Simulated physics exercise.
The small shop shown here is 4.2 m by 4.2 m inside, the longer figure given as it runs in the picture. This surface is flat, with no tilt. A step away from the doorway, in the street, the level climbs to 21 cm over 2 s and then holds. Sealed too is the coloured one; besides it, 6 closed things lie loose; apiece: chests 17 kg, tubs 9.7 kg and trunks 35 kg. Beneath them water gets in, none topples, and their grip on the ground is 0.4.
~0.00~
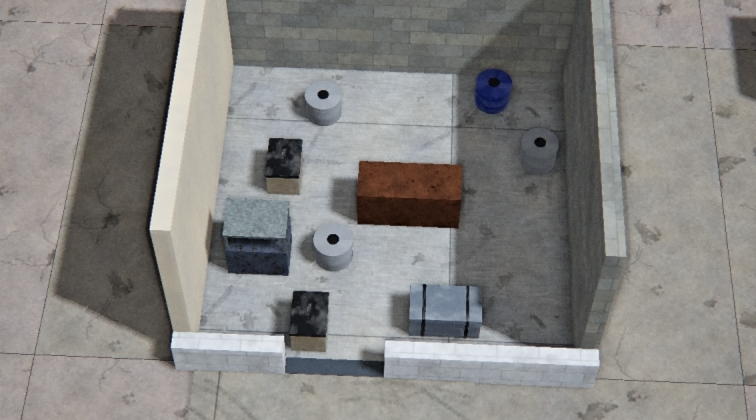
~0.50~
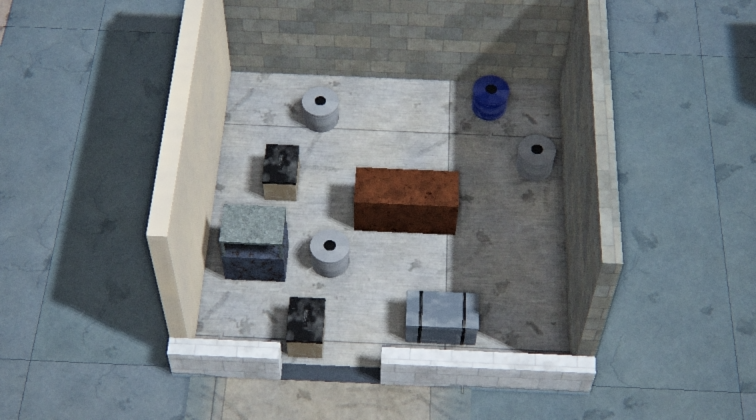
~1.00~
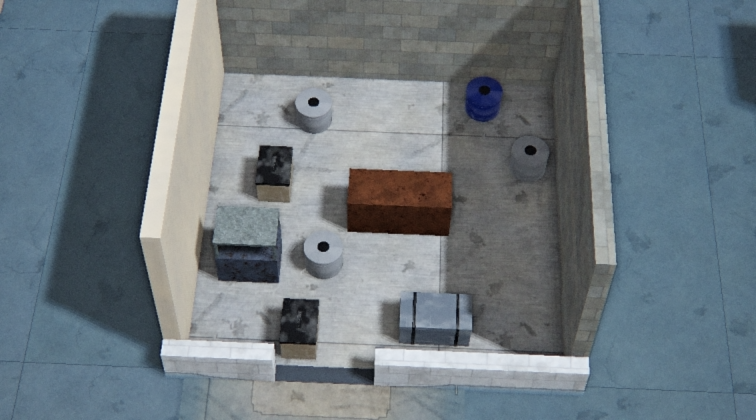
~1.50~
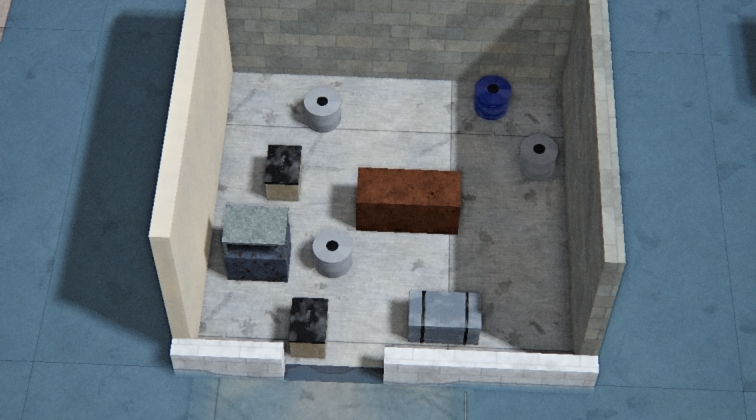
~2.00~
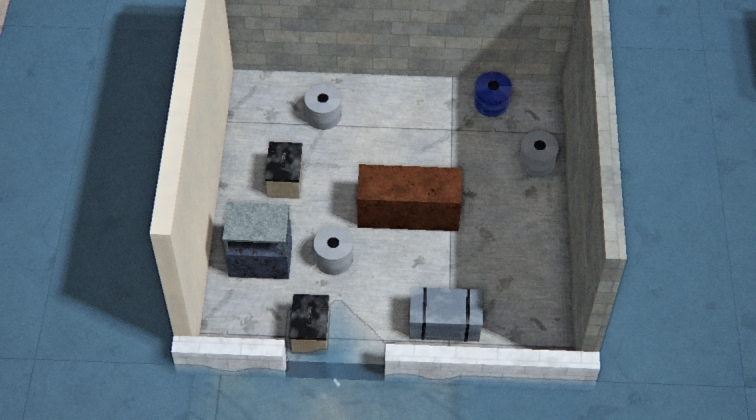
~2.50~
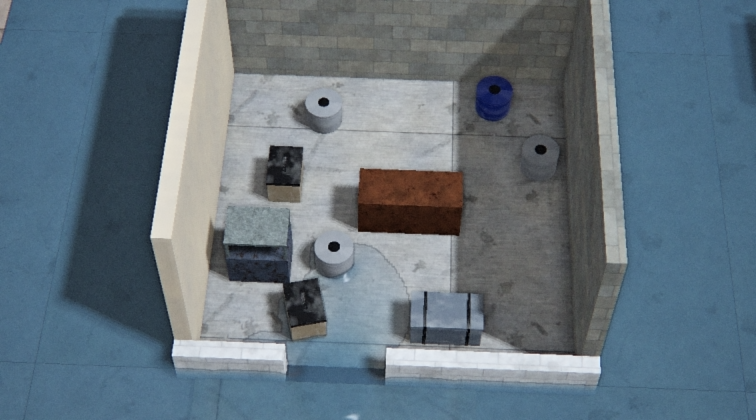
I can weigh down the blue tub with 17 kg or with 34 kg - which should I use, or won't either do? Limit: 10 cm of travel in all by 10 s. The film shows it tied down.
Go with the lighter one.
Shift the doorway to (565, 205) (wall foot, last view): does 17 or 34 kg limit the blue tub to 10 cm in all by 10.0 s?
Result: Lighter option suffices.
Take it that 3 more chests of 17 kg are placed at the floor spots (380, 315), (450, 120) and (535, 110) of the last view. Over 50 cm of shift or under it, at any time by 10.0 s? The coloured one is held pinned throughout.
Taking them in order, the first is beyond the line, the second inside the line and the third inside the line.
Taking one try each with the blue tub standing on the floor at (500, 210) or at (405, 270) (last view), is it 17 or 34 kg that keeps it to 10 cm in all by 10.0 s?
Trial 1 - the lower mass works; trial 2 - only the upper mass works.
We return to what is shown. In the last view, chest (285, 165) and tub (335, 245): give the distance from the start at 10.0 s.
They've ended up 50 cm and 120 cm away, in that order.
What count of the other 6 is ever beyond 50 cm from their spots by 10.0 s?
The total is 2.
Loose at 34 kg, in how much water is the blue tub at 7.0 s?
Around 2 cm.
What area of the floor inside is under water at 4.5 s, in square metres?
Flooded: Near 8.5 m2.
After 3.5 s the blue tub would be 0 cm from its start with 17 kg and 0 cm from its start with 34 kg; 0 cm of water round it then.
After 4.5 s the blue tub would be 0 cm from its start with 17 kg and 0 cm from its start with 34 kg; 0 cm of water round it then.
After 7.0 s the blue tub would be 0 cm from its start with 17 kg and 0 cm from its start with 34 kg; 2 cm of water round it then.
After 10.0 s the blue tub would be 0 cm from its start with 17 kg and 0 cm from its start with 34 kg; 8 cm of water round it then.
